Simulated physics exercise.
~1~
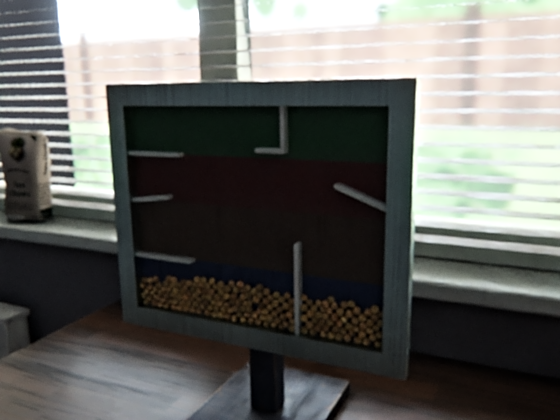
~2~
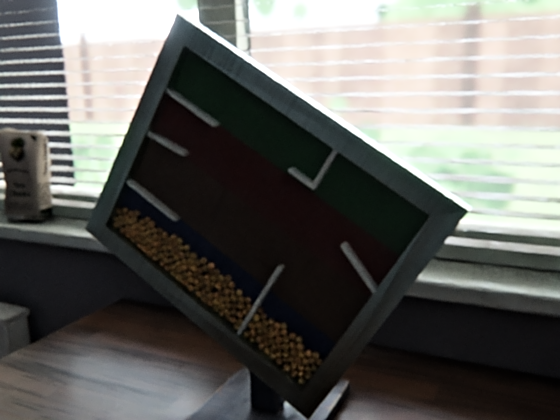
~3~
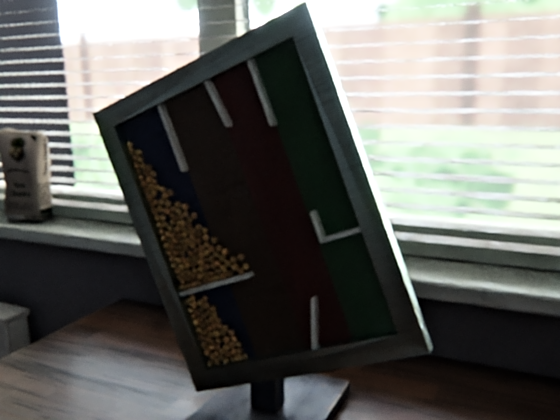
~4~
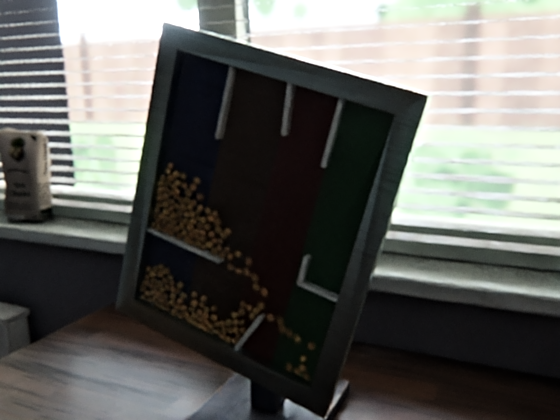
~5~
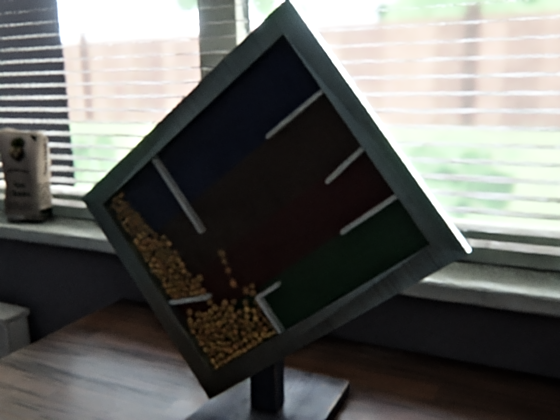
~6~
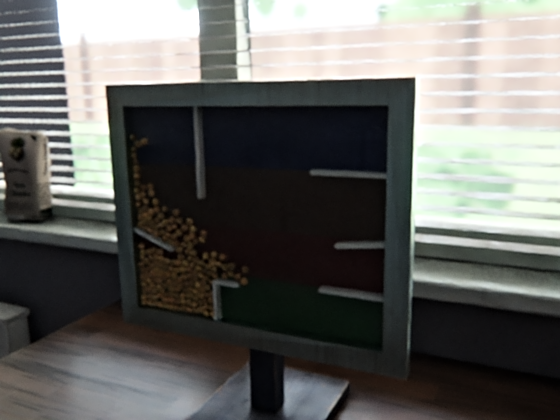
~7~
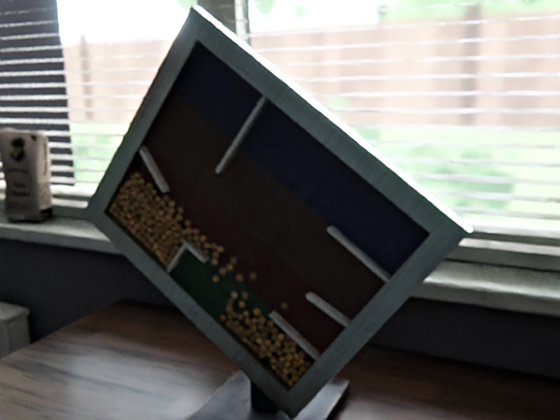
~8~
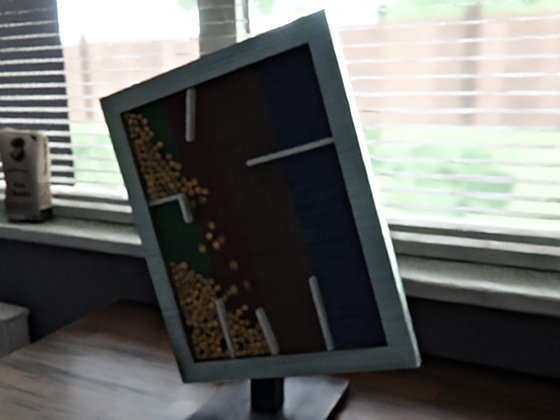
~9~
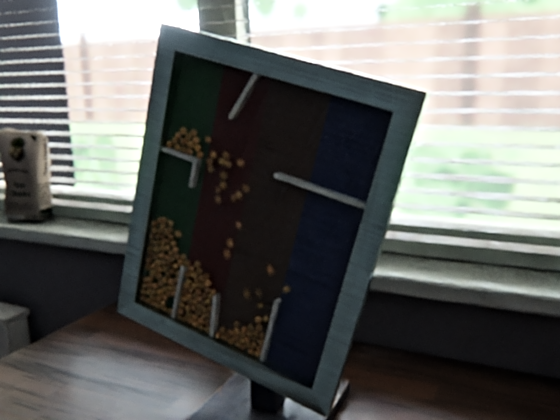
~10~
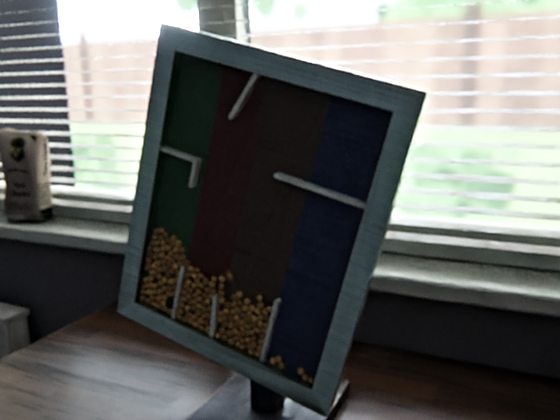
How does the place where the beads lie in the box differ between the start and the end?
At the start the beads lie in a layer along the blue strip at the bottom of the level box. At the end they are heaped at the low end of the tilted box, mostly across the green, red and brown strips, with only a few in the blue.
